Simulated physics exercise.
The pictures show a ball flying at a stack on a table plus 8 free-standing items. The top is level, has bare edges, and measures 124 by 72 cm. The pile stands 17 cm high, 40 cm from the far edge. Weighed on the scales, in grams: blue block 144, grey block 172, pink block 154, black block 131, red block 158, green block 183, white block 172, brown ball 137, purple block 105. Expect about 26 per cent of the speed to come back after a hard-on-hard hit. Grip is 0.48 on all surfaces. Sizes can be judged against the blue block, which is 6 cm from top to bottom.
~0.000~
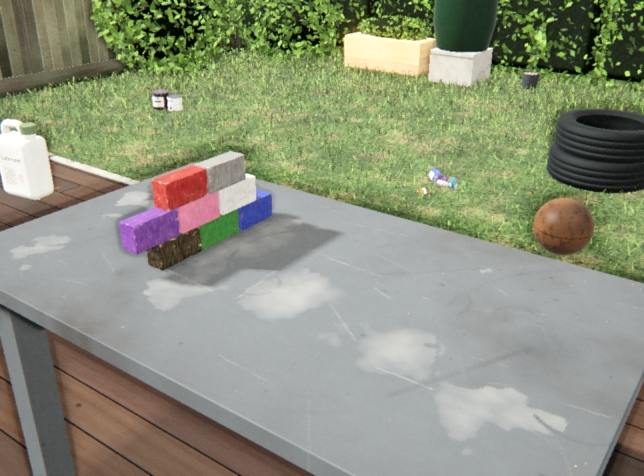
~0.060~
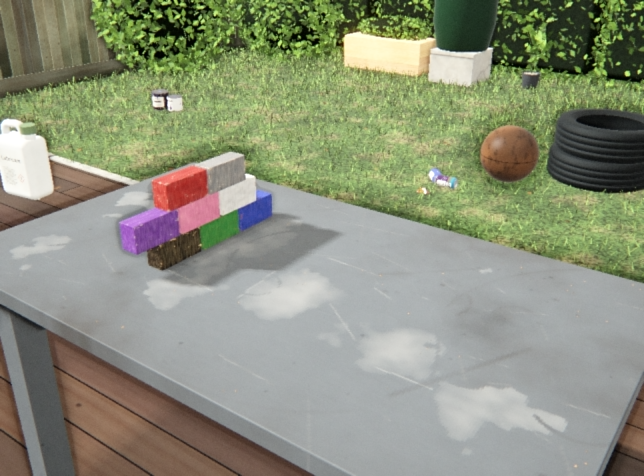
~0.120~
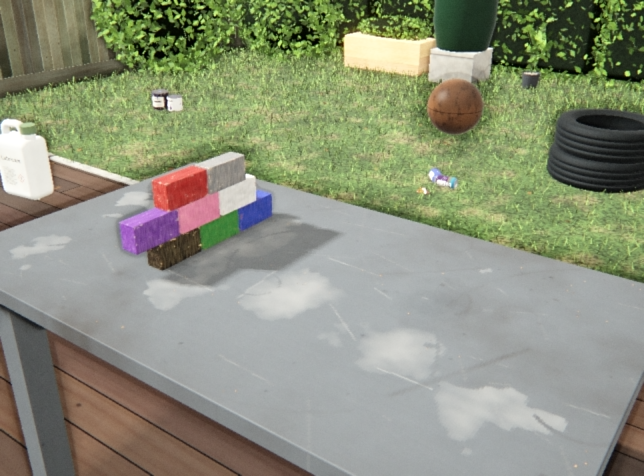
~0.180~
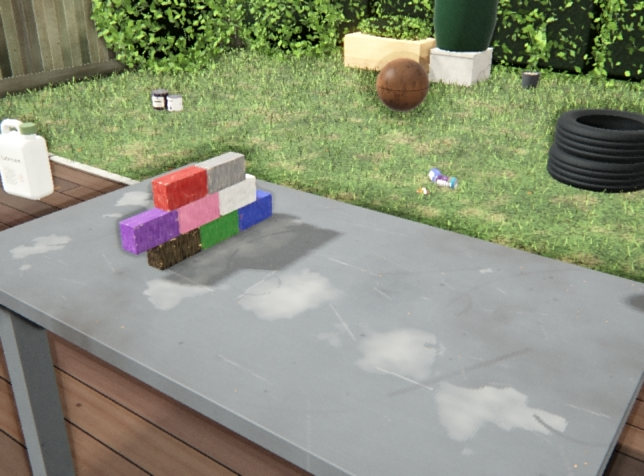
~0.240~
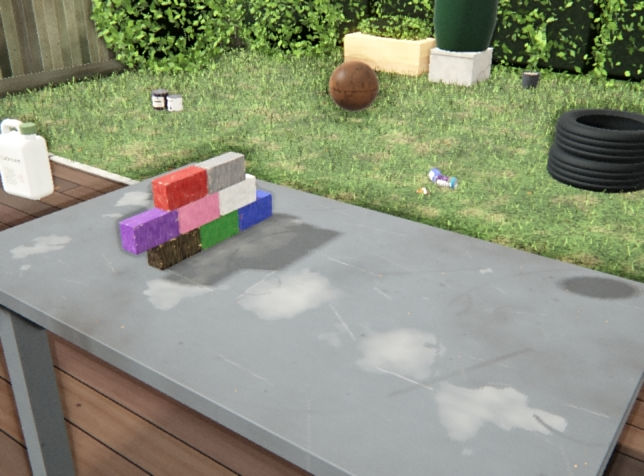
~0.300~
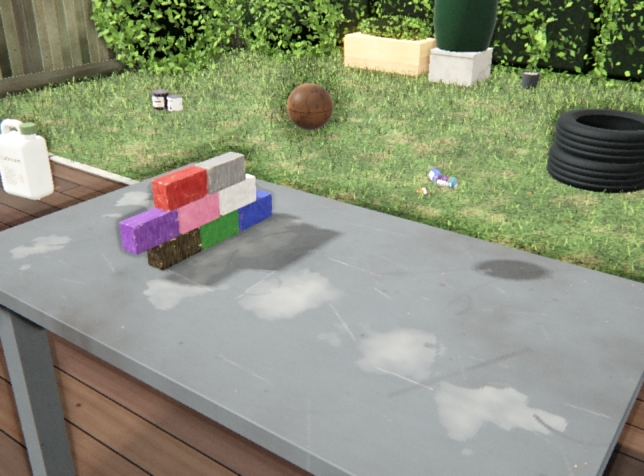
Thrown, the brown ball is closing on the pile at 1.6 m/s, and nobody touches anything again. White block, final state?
I expect it to tumble.
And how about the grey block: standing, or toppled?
The grey block topples.
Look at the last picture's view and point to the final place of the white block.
Around pixel (206, 214).
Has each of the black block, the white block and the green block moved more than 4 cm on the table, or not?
First, the black block stays in its position; second, the white block is moved away; third, the green block stays in its position.
Around 0.50 s, brown ball near (267, 219); white block at 23° to upright near (225, 190); grey block at 23° to upright; blue block at 4° to upright.
Around 0.60 s, brown ball near (280, 223); white block at 72° to upright near (217, 198); grey block at 64° to upright.
Around 0.70 s, brown ball near (286, 224); white block on its side near (208, 211); grey block on its side.
Finally (1.3 s), on their side or leaning hard on the table, grey block and white block; the other 6 still in place (within 4 cm). Final places as that camera would see them, white block near (206, 214).
